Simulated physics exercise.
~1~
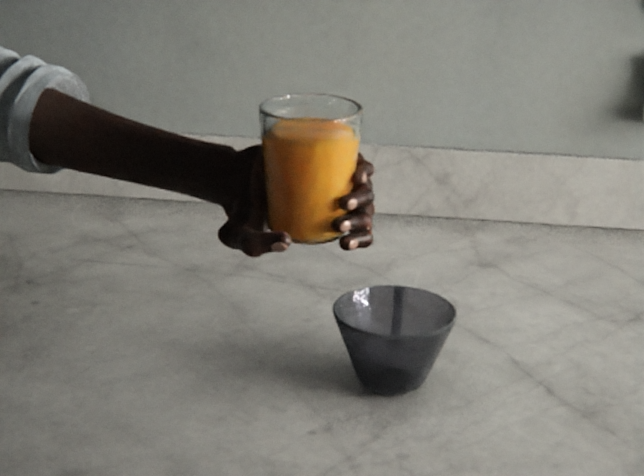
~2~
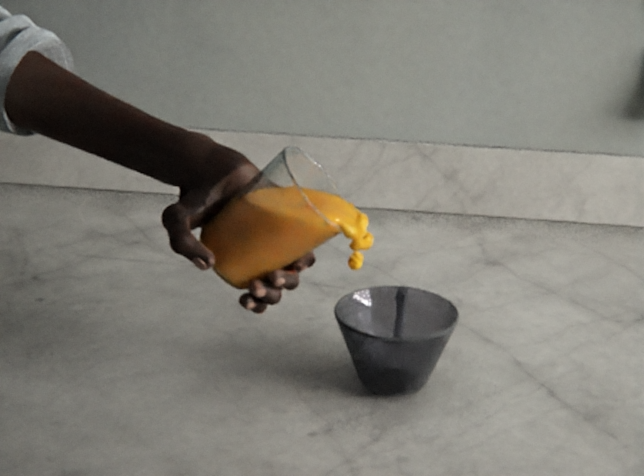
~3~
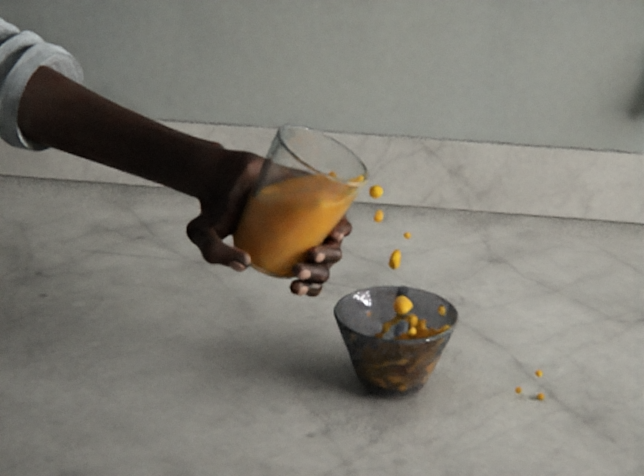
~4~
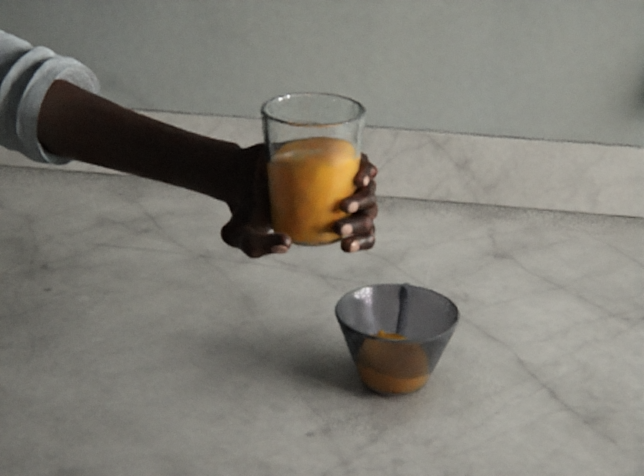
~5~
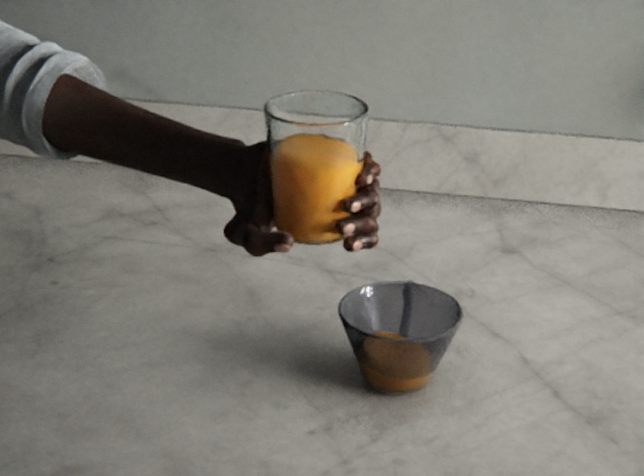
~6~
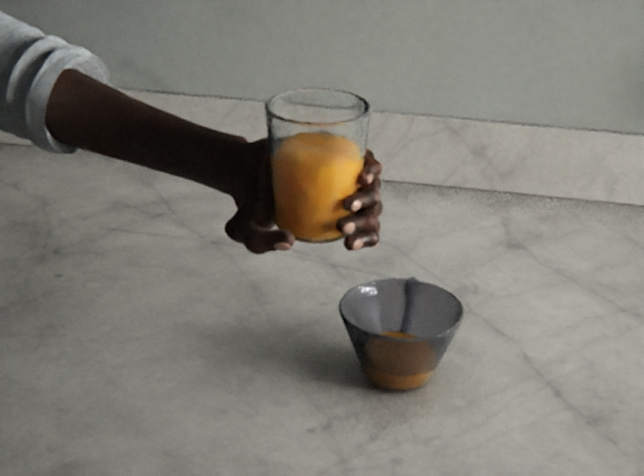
On a marble worktop, a hand tips orange juice into a bowl, spills drops, then levels the glass.
